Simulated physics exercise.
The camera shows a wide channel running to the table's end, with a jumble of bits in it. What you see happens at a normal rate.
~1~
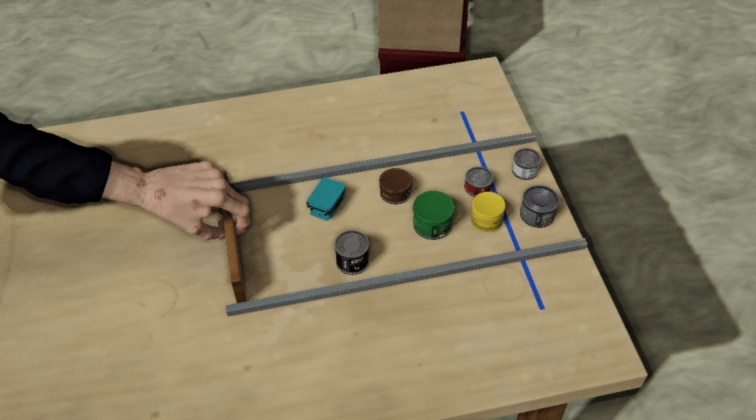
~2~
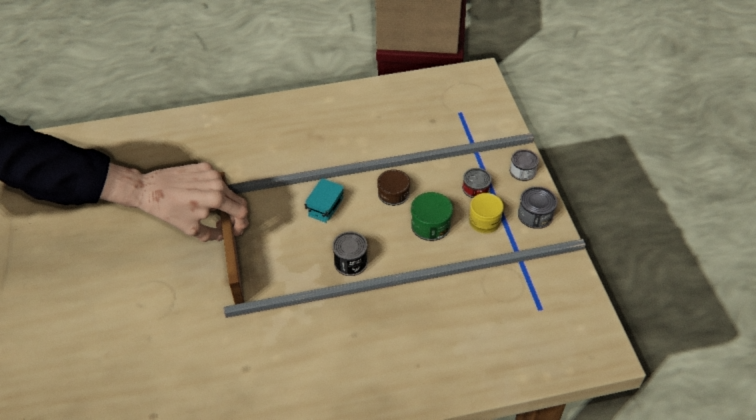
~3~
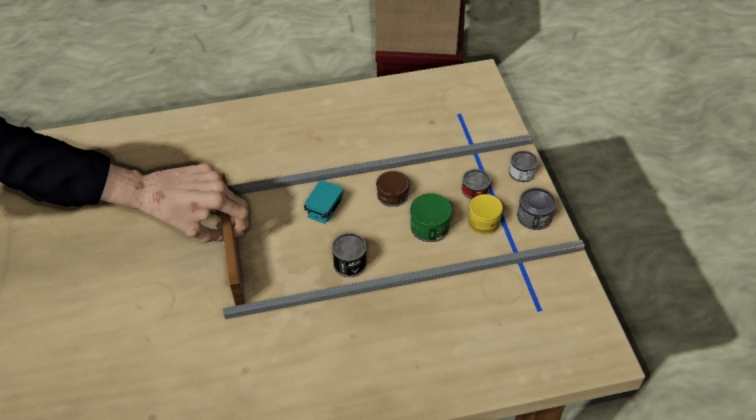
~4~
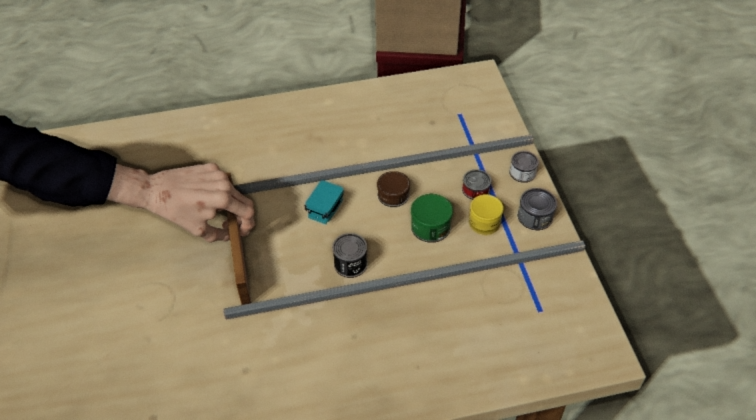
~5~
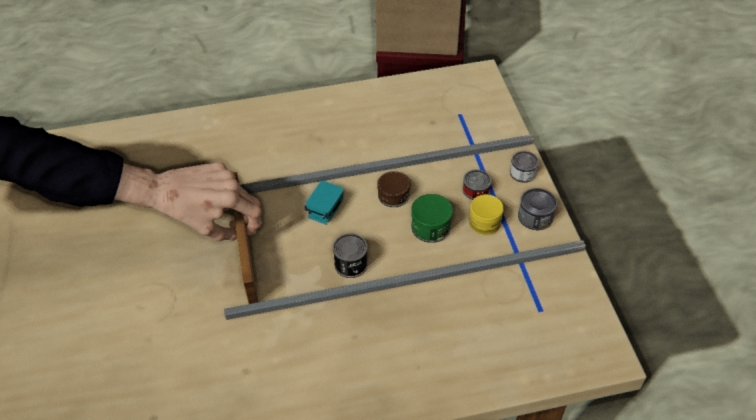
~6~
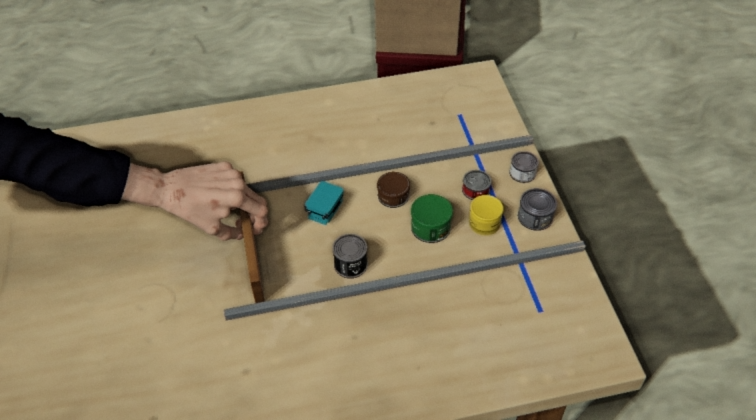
A hand in a dark sleeve grips an upright wooden board at the left of a pale wooden table, seen from above at an angle. Between two grey rails sit a teal block, a brown tub, black and green pots, and, near a blue line at right, red, yellow, grey and white containers. After barely moving, the hand slides the board slightly rightward, while the containers stay put.
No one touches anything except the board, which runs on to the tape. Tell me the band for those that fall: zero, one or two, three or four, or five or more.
I predict that one of them or two will leave the table.
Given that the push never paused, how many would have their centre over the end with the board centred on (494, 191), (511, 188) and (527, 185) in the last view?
Place by place: 1, 2 and 5.
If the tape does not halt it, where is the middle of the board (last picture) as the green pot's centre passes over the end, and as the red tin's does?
Around (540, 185), then around (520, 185).
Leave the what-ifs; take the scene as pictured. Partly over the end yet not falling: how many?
That'd be 1.
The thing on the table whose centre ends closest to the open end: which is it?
The white tin is the one.
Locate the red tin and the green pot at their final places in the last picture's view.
In the last picture the red tin sits around (527, 180) and the green pot around (520, 201).
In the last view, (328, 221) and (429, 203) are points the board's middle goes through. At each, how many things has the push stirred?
First 2 and then 6.
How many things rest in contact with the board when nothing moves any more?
The number is 3.
A little later, none off yet; white tin at rest near (524, 167); grey tin at rest near (537, 210); red tin at rest near (477, 185).
Next, none off yet; white tin at rest near (524, 167); grey tin at rest near (537, 210); red tin at rest near (479, 185).
When it is over, the number that fall off is one or two; down, grey tin.
